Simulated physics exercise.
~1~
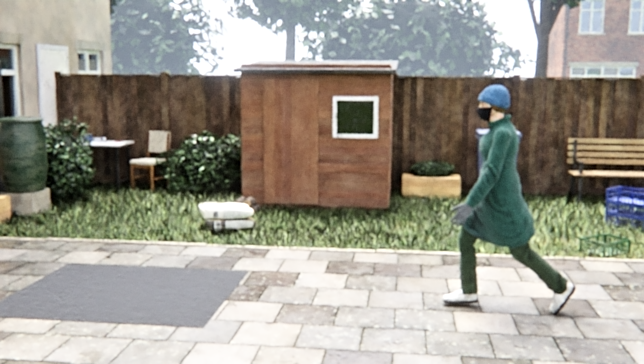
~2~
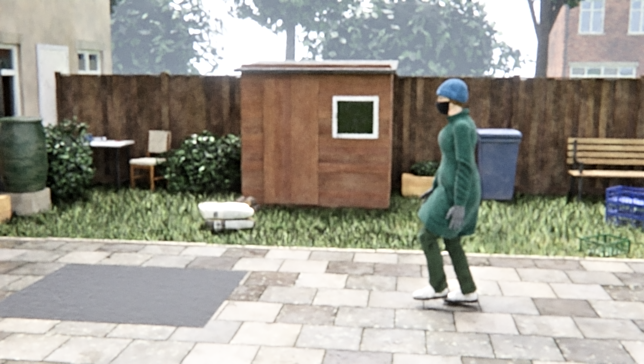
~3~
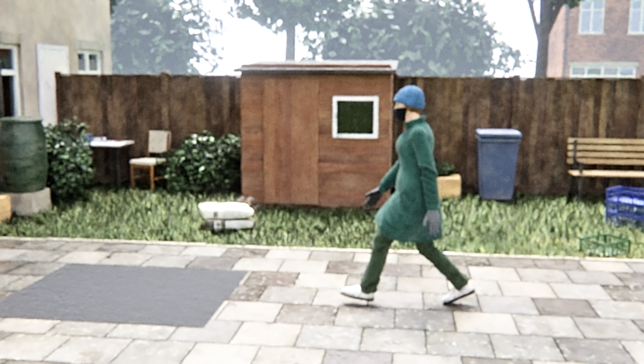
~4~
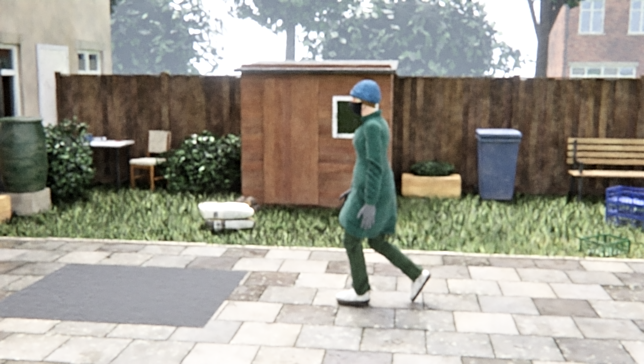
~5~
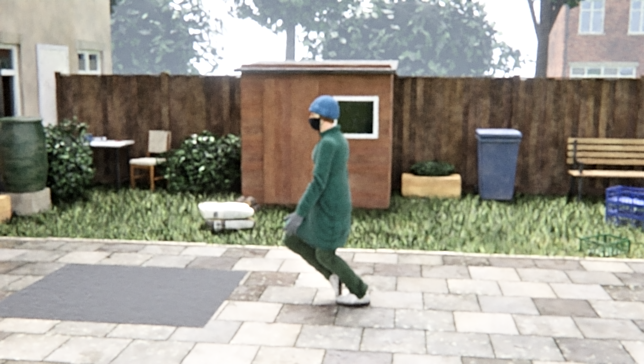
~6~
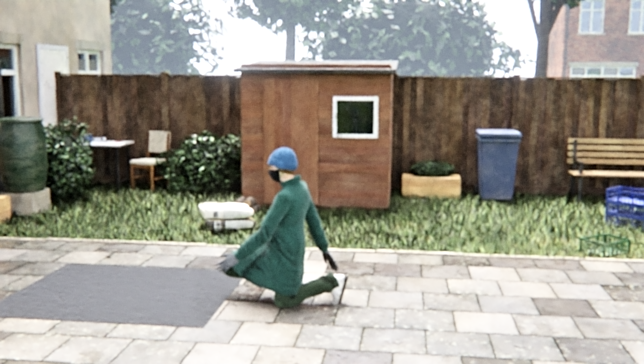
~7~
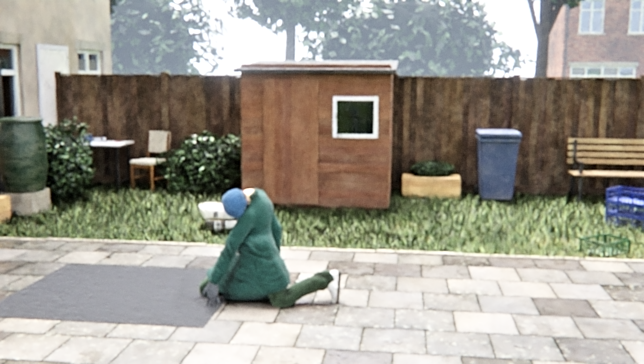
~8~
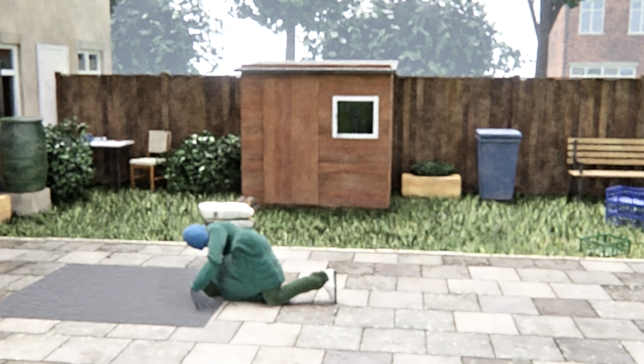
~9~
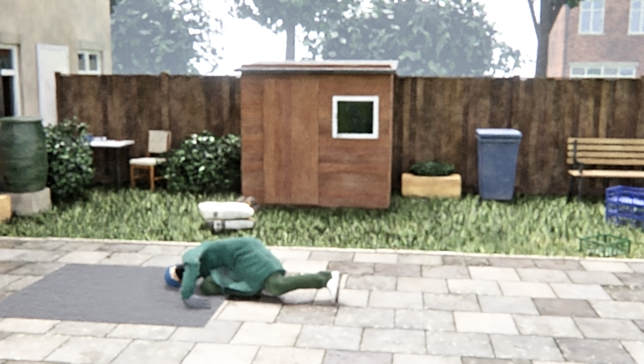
The video shows a masked person in a blue cap and green coat walking left across a paved yard past a wooden shed, then sinking to the knees and slumping forward, ending face down with head and chest over the dark mat's near edge and hips short of it.
